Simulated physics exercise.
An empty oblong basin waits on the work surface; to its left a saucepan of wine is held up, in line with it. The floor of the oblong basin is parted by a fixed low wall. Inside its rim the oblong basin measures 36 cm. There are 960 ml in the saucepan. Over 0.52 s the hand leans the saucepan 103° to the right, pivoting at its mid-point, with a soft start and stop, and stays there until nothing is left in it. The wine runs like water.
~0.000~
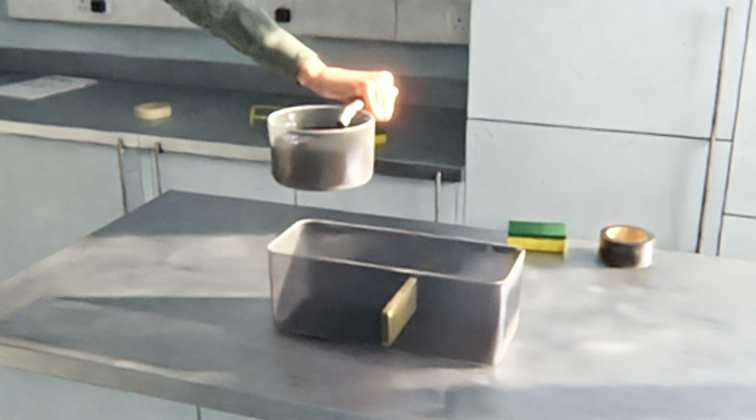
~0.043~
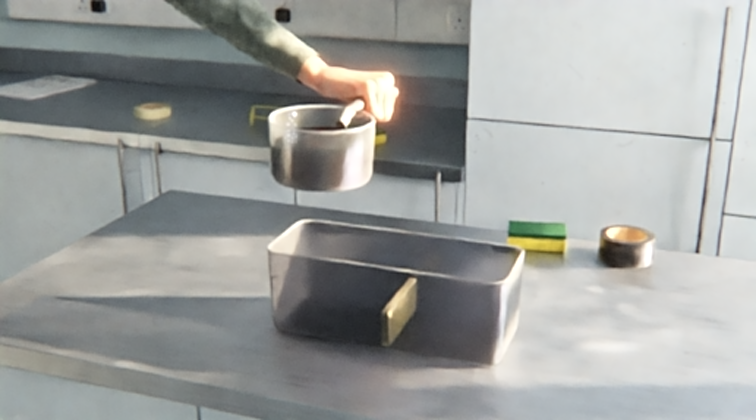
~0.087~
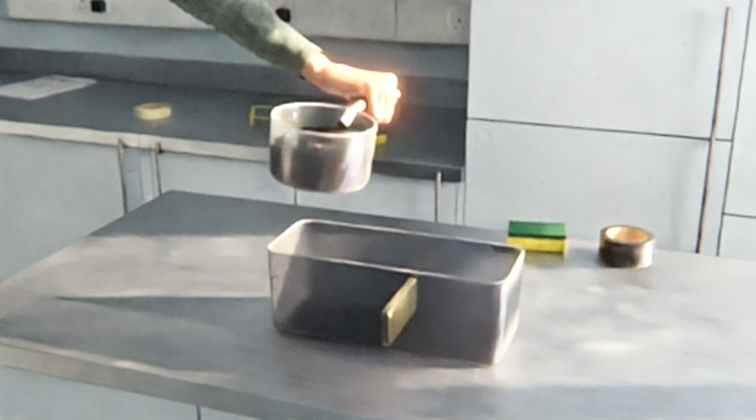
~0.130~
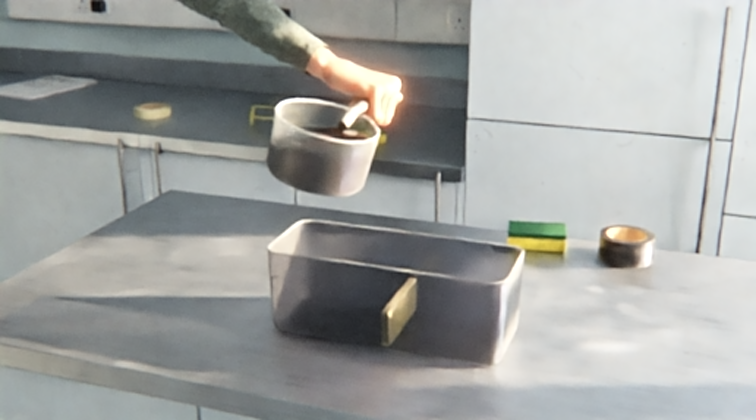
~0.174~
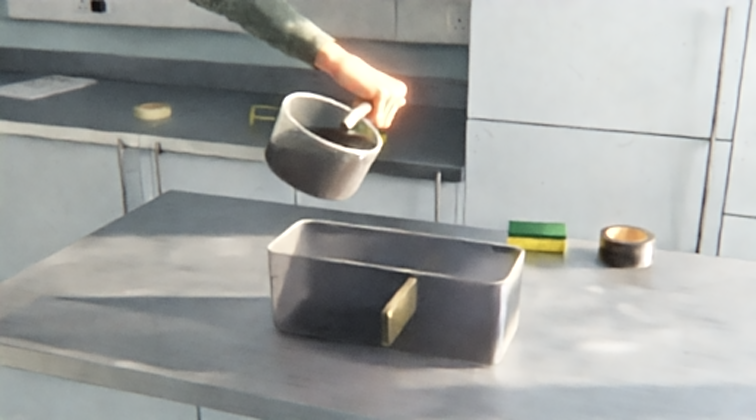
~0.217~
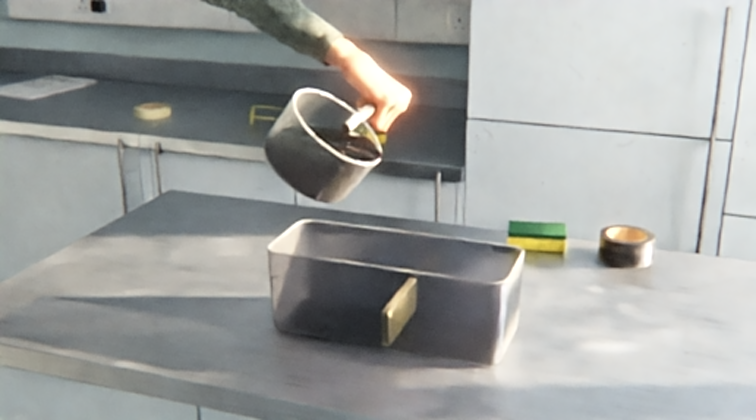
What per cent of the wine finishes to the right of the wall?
About 47 per cent.
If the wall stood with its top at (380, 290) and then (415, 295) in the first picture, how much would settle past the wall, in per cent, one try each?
First 90, then 15 per cent.
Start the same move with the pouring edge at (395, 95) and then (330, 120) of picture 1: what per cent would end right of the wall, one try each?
First 85, then 10 per cent.
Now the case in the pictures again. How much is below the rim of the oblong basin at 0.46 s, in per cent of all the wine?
About 22 per cent.
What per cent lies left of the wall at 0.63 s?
Near 32 in a hundred.
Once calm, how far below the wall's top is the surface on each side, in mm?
Left about 34 mm, right about 34 mm.
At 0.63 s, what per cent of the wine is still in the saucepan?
Near 10 in a hundred.
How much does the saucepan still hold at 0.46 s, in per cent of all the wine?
About 36 per cent.
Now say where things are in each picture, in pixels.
It leans 0°; its right rim is at (370, 124); the wine meets the walls at (278, 134) and (369, 142); the oblong basin's rim runs from (284, 235) to (516, 267); the wall's top is at (400, 295), in the first frame.
It leans 2°; its right rim is at (370, 126); the wine meets the walls at (278, 134) and (369, 143), in the second frame.
It leans 7°; its right rim is at (373, 131); the wine meets the walls at (279, 133) and (370, 144), in the third frame.
It leans 15°; its right rim is at (375, 139); the wine meets the walls at (279, 133) and (372, 146), in the fourth frame.
It leans 26°; its right rim is at (376, 150); the wine meets the walls at (278, 133) and (375, 149), in the fifth frame.
It leans 38°; its right rim is at (376, 162); the wine meets the walls at (275, 130) and (372, 151); 1 per cent is over the edge, in the sixth frame.
Then, 0.46 s in, the tilt is 99° and 35 per cent is still to pour, 5 is left of the wall and 17 right of it.
Then, 0.63 s in, the tilt is 103° and 10 per cent is still to pour, 33 is left of the wall and 50 right of it.
Then, 0.82 s in, the tilt is 103° and 2 per cent is still to pour, 45 is left of the wall and 47 right of it.
Then, 1.02 s in, the tilt is 103° and 0 per cent is still to pour, 51 is left of the wall and 47 right of it.
Finally, 52 per cent lies left of the wall, 47 right of it and 1 outside.
